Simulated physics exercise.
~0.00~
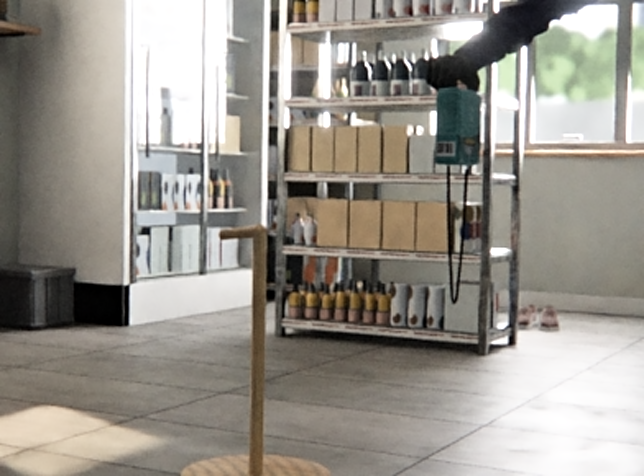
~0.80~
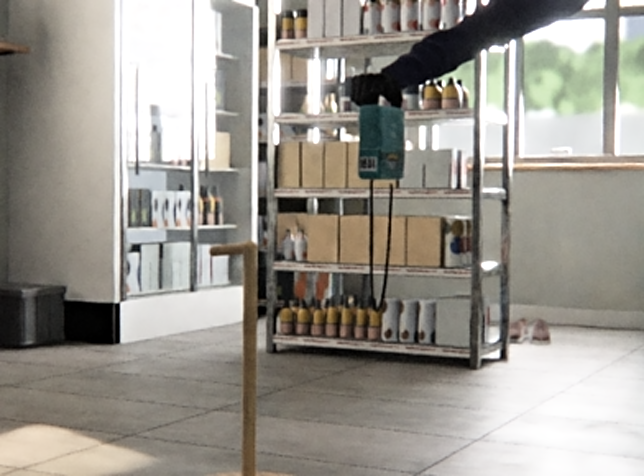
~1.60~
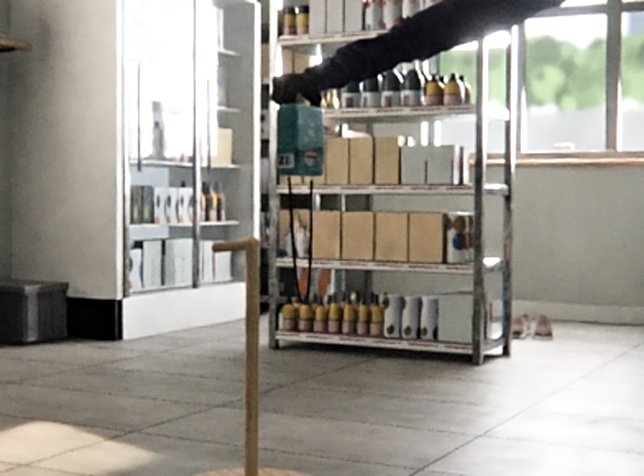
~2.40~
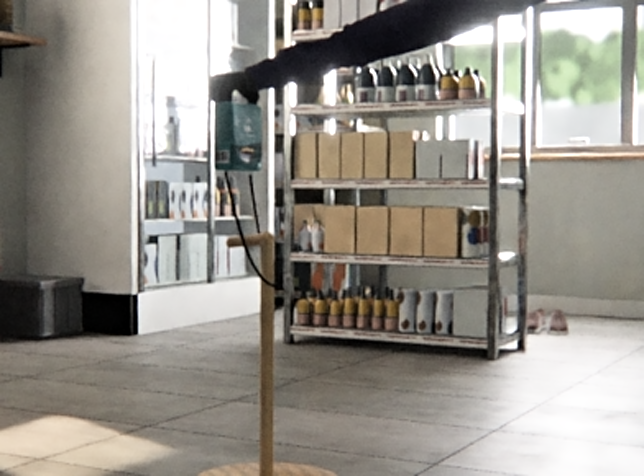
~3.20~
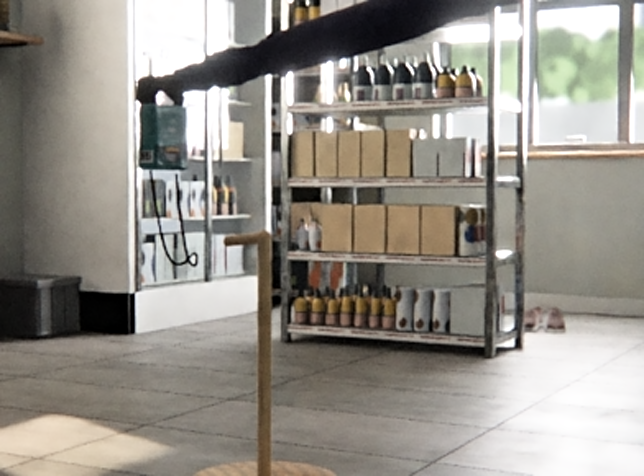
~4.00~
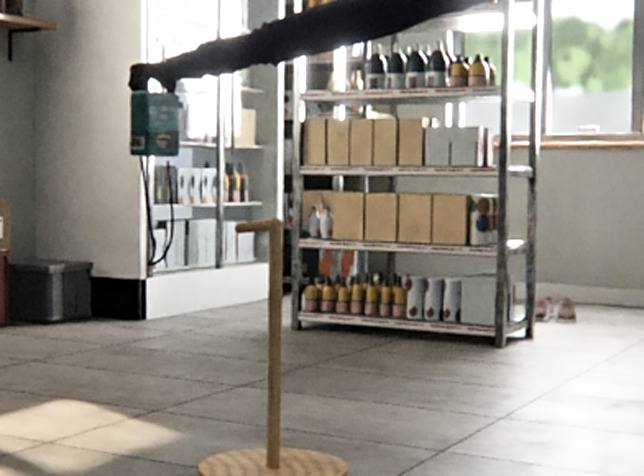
In a bright, tiled shop interior seen from across the floor by a slightly swaying camera, metal shelves hold bottles and tan and pale boxes beneath a window at the right. A slim wooden post with a short hooked top stands on a round base in the foreground. A dark-sleeved arm reaches in from the upper right, holding an upright turquoise pouch with a dark loop dangling below. The arm carries it steadily left, past the shelves and over towards the post. The pouch and its trailing loop pass the post without catching, and end up hanging freely to its left, still held by the arm.
